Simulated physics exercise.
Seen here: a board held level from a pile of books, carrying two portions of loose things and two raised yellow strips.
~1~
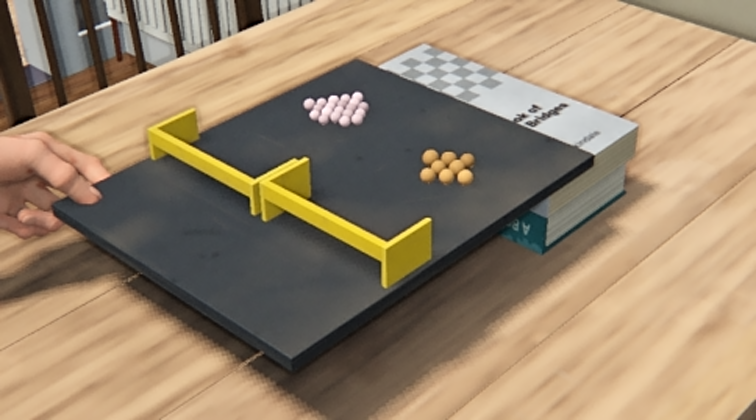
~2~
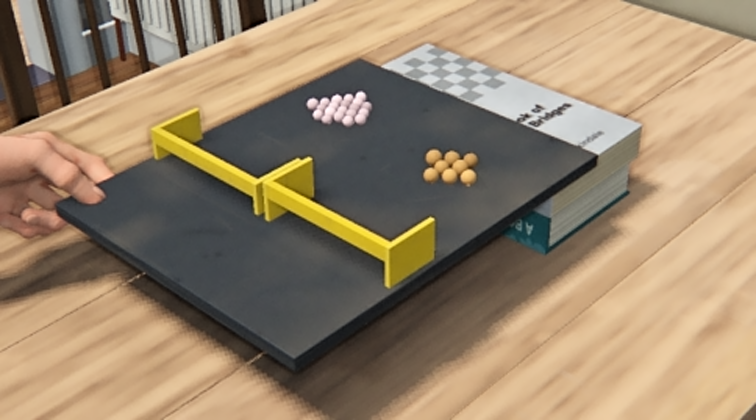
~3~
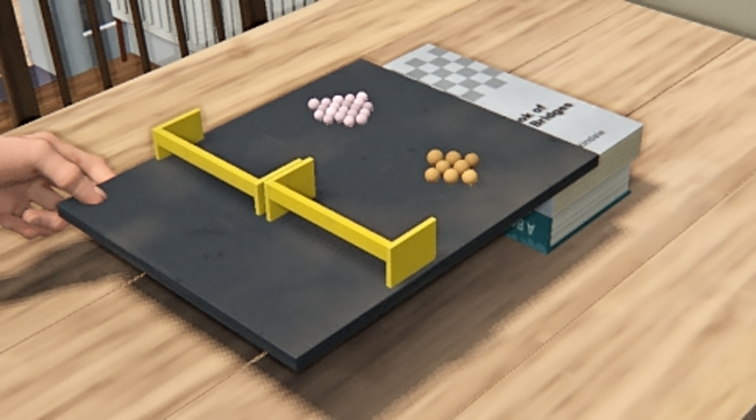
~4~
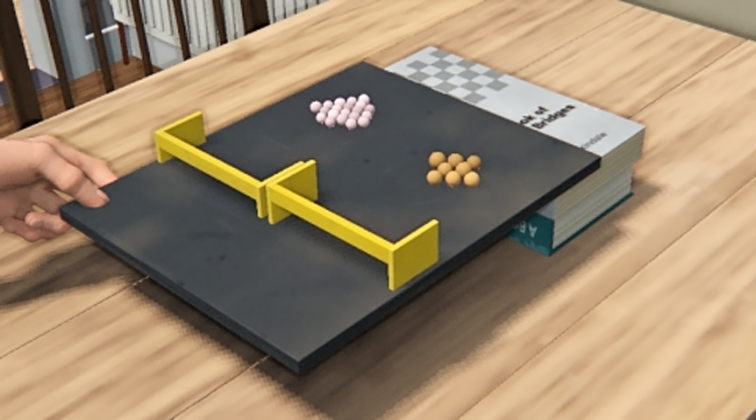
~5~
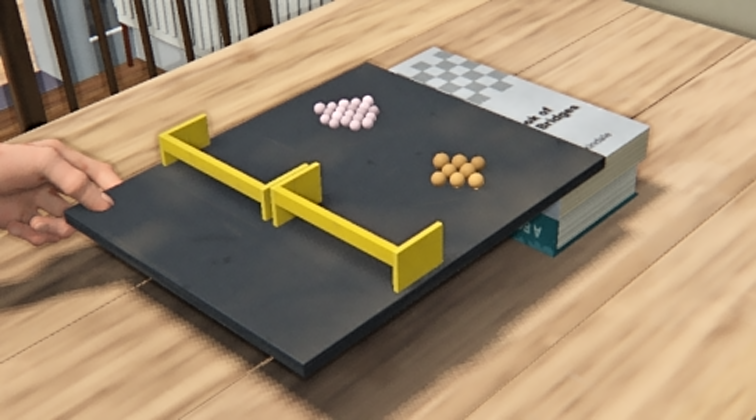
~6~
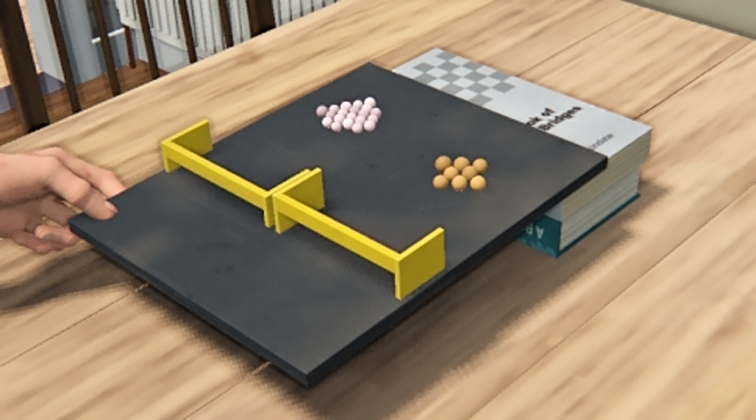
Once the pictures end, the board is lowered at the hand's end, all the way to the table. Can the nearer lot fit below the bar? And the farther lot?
Outcome: The nearer lot will most likely sneak by the barrier; the farther lot will most likely sneak by the barrier.
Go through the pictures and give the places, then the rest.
In the first frame, held end of the board at (293, 351), level; book pile at (479, 123), about a quarter as high as the board is long; nearer lot at (439, 168), a few round wooden beads; farther lot at (339, 111), a few sugar pearls; nearer gate at (323, 220), its slot higher than a piece; farther gate at (202, 162), its slot higher than a piece.
In the second frame, held end of the board at (296, 351), level; farther lot at (343, 111).
In the third frame, held end of the board at (297, 351), level; nearer lot at (443, 168).
In the fourth frame, held end of the board at (300, 354), level; farther lot at (346, 114).
In the fifth frame, held end of the board at (305, 357), level; nearer lot at (449, 171).
In the sixth frame, held end of the board at (308, 366), down by 2°; book pile at (492, 126); nearer lot at (452, 174), not moving; farther lot at (352, 118), not moving; nearer gate at (336, 232); farther gate at (215, 174).
Then, 0.49 s past the last view, board sloping at 10°; nearer lot on its way down; farther lot on its way down.
Then, 0.93 s past the last view, board resting at 14°; nearer lot all past its gate; farther lot all past its gate.
Finally, board resting at 14°; nearer lot all past its gate; farther lot all past its gate.
